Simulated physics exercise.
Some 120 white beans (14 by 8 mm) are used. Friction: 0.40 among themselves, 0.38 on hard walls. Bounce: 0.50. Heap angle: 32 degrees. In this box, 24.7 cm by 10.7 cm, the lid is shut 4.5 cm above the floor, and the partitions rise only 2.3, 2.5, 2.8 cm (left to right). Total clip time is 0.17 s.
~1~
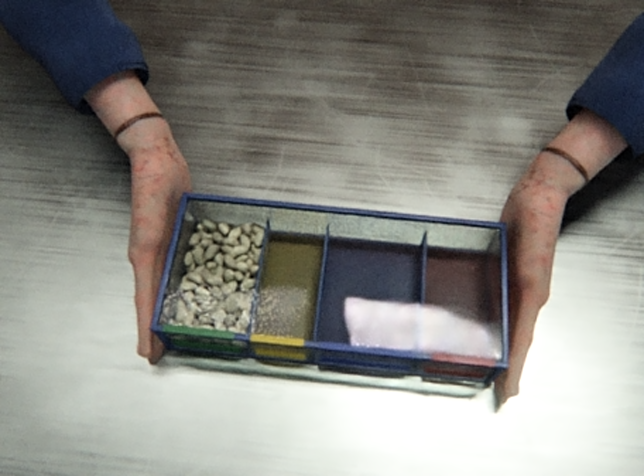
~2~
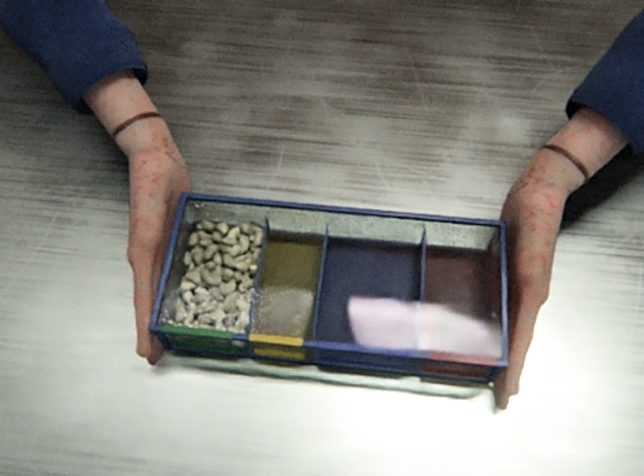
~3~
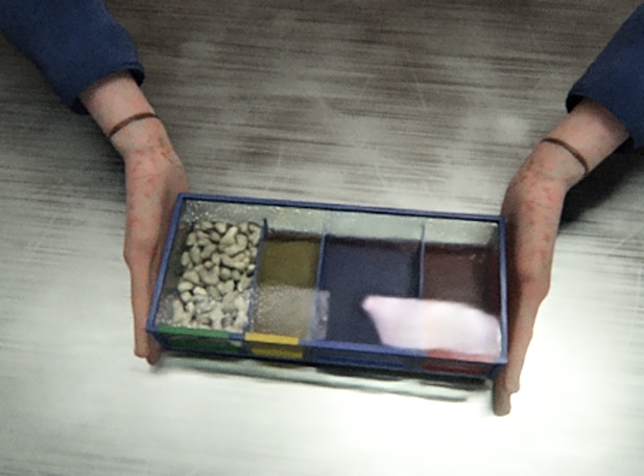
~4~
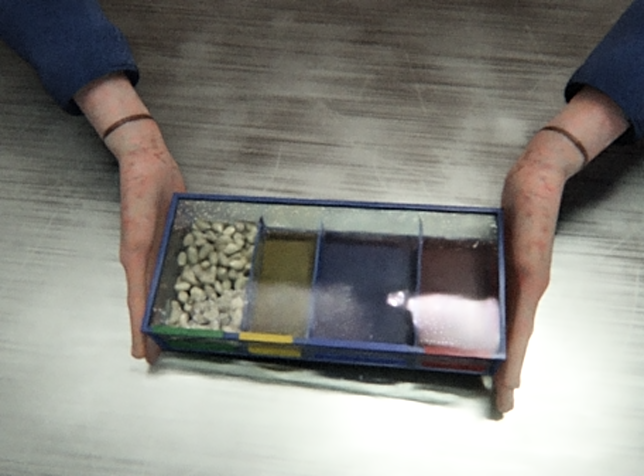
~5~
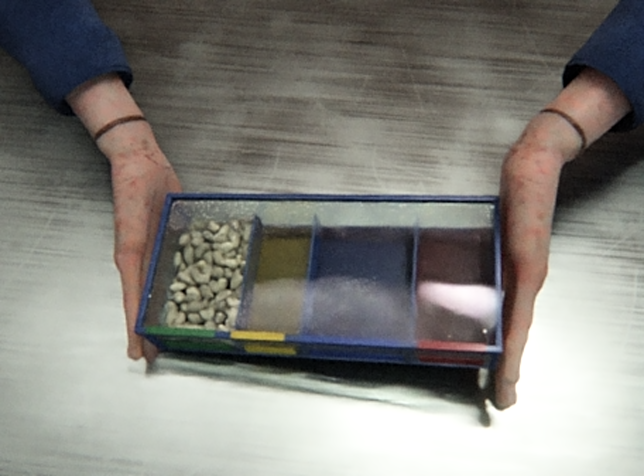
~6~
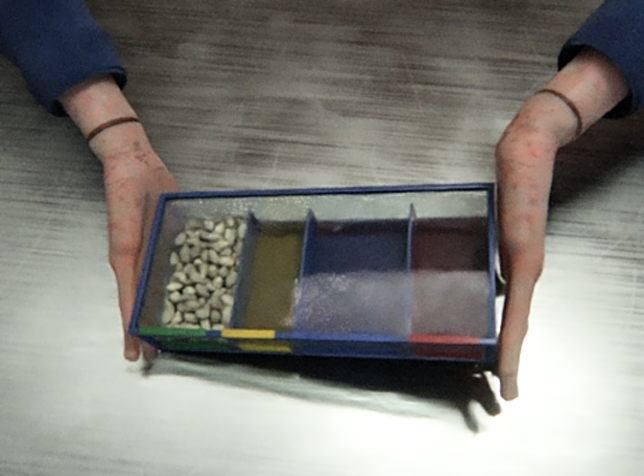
Two hands slowly tilt a clear-lidded, blue-edged box divided into four coloured compartments, its left front corner becoming lowest, while the white beans stay in the green-marked left compartment and a bright reflection shifts and fades across the lid.
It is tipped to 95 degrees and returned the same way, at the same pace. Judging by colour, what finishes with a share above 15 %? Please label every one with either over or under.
Labels - red compartment: Under; blue compartment: Under; green compartment: Over; yellow compartment: Under.
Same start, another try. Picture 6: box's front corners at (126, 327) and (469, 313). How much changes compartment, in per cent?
That would be some 0 in a hundred.
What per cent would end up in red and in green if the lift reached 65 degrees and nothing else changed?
You'd get red at 0 % and green at 100 %.
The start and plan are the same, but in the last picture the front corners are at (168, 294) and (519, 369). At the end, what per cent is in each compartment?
That leaves red with 40 percent, blue with 35, green with 10 and yellow with 15 percent.
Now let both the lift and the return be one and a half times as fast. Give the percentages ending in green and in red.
Final per cent - green: 100, red: 0.
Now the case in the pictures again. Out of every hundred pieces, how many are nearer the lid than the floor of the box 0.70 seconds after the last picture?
Share: Approx. 40 %.
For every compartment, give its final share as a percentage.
Red 0, blue 0, green 100, yellow 0.
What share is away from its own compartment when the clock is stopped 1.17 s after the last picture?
I'd put it at about 0 per cent.
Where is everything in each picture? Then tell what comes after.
Box tilt 0 degrees, front corners at (157, 326) and (502, 363); green 100 %, in the first frame.
Box tilt 1 degrees, front corners at (156, 326) and (502, 362), in the second frame.
Box tilt 2 degrees, front corners at (153, 327) and (501, 359), in the third frame.
Box tilt 5 degrees, front corners at (148, 327) and (499, 354), lowest corner left front, in the fourth frame.
Box tilt 10 degrees, front corners at (141, 328) and (495, 347), lowest corner left front, in the fifth frame.
Box tilt 14 degrees, front corners at (135, 329) and (489, 339), lowest corner left front; green 100 %, in the sixth frame.
Then, 0.70 s after the last picture, tilt 95 degrees; green 100 %.
Then, 1.17 s after the last picture, tilt 42 degrees; green 100 %.
Then, 1.71 s after the last picture, tilt 0 degrees; green 100 %.
In the end, red 0 %, blue 0 %, green 100 %, yellow 0 %.
